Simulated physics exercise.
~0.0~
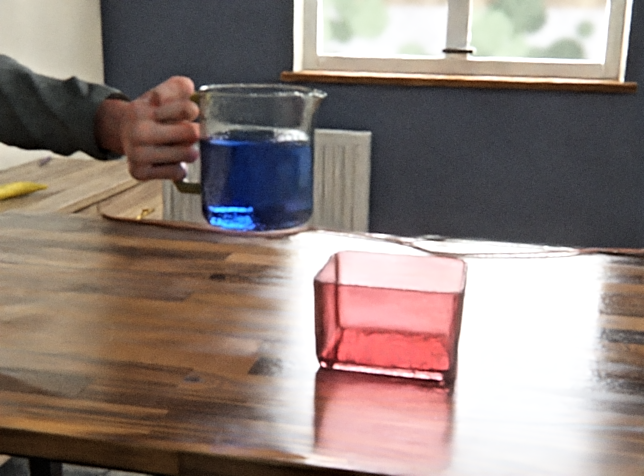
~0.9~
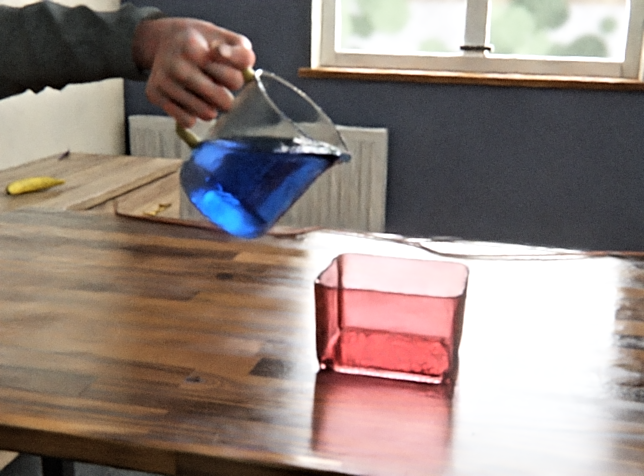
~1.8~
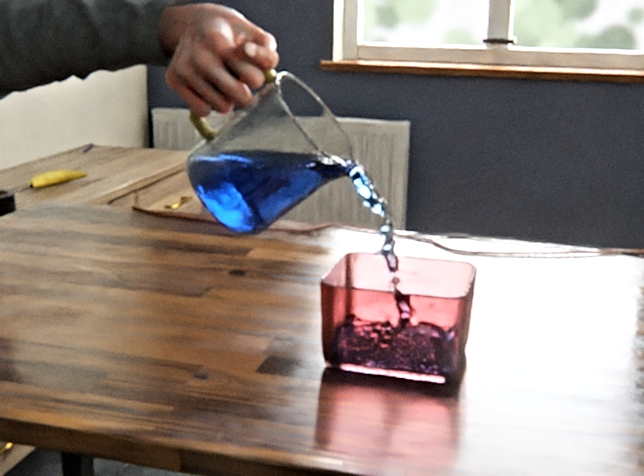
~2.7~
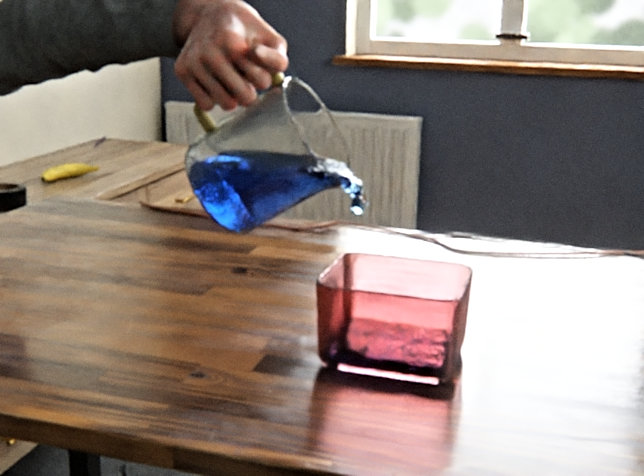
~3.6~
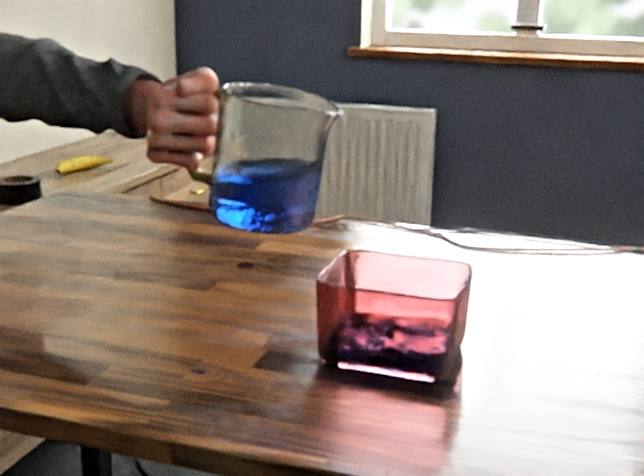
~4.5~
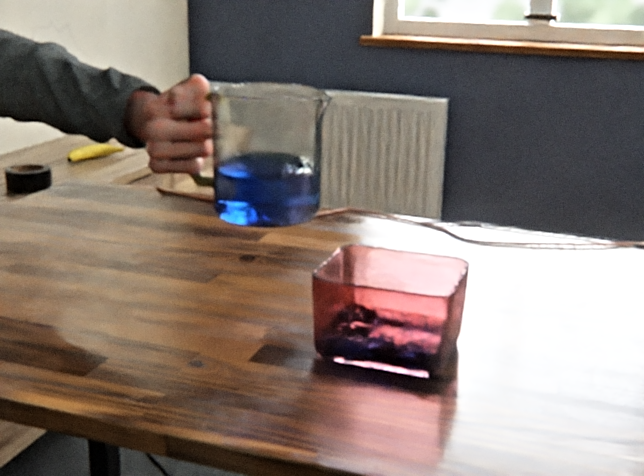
A hand pours some blue liquid from a glass pitcher into a red tub, then levels it.
